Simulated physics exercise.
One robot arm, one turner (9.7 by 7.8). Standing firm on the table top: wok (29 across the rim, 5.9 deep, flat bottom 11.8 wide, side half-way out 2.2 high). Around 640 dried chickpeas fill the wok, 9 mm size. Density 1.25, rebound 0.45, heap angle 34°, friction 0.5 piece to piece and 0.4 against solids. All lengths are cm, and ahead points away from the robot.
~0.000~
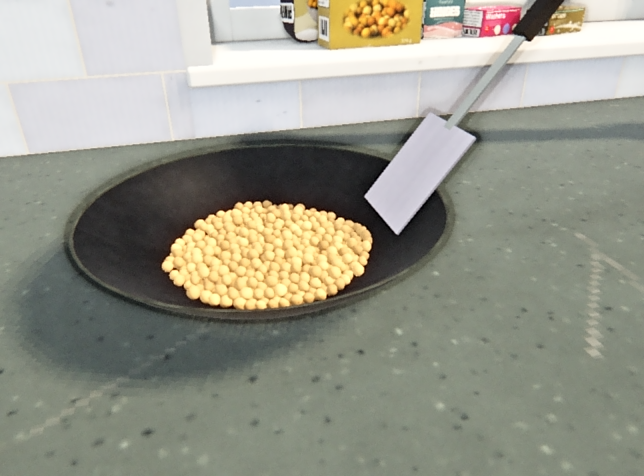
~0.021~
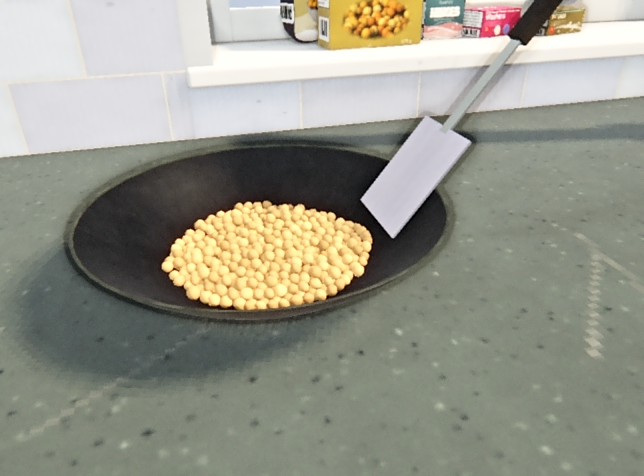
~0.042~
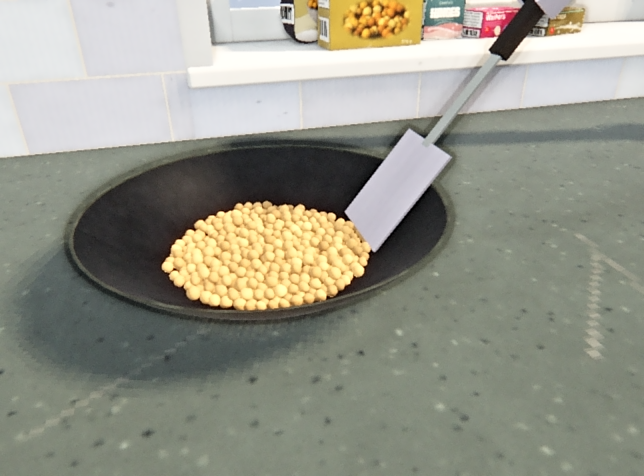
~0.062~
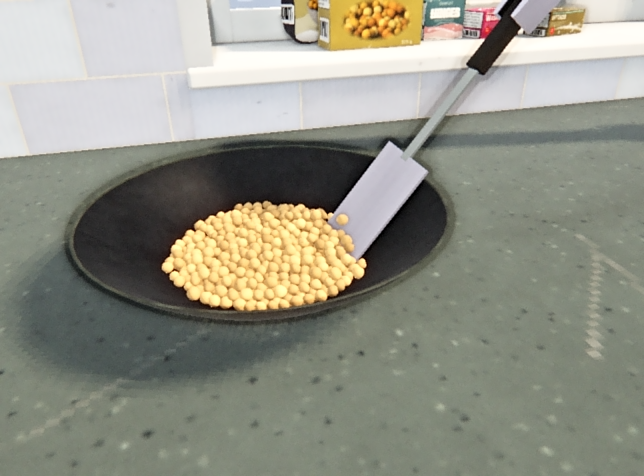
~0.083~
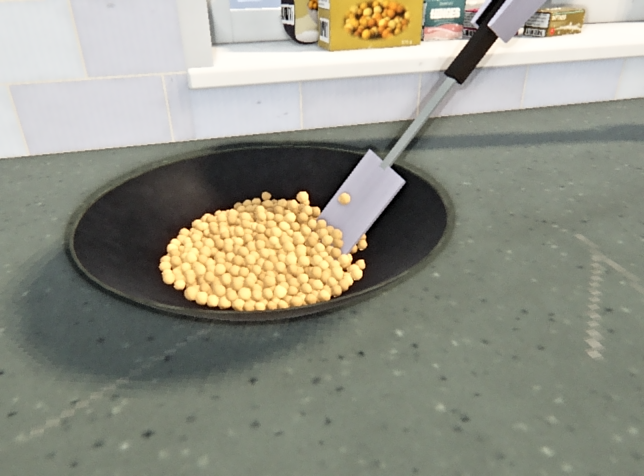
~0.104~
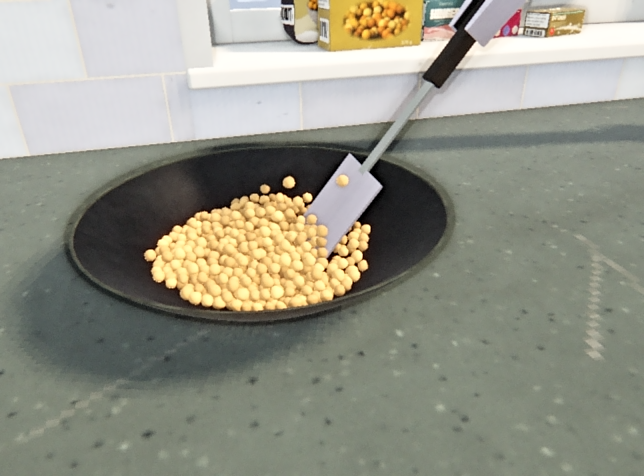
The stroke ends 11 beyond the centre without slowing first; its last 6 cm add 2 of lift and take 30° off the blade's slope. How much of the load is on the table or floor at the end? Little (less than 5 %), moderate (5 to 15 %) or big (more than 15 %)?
Share on the table or floor: Big (more than 15 %).
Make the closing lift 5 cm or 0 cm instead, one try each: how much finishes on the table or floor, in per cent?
About 30 and 35 per cent.
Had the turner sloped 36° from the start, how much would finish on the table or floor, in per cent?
Then about 30 per cent.
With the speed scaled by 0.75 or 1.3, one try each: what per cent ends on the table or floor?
Some 25 and 40 per cent.
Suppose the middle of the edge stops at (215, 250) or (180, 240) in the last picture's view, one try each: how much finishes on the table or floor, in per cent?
About 0 and 5 per cent.
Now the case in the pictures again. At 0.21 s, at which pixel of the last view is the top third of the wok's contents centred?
At about (165, 234).
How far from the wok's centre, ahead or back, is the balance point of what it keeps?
Some 3.0 cm ahead.
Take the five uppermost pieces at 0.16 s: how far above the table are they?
About 7 cm.
After 0.16 s, sloping 51°, highest piece 10 above the table; 644 in the wok.
After 0.21 s, sloping 42°, highest piece 10 above the table; 644 in the wok.
After 0.43 s, sloping 21°, highest piece 10 above the table; 424 in the wok, 143 on the table or floor, 77 on the blade or in flight.
After 1.48 s, sloping 21°, highest piece 4 above the table; 424 in the wok, 220 on the table or floor.
In the end, 424 in the wok, 220 on the table or floor. That is 34 % on the table or floor.
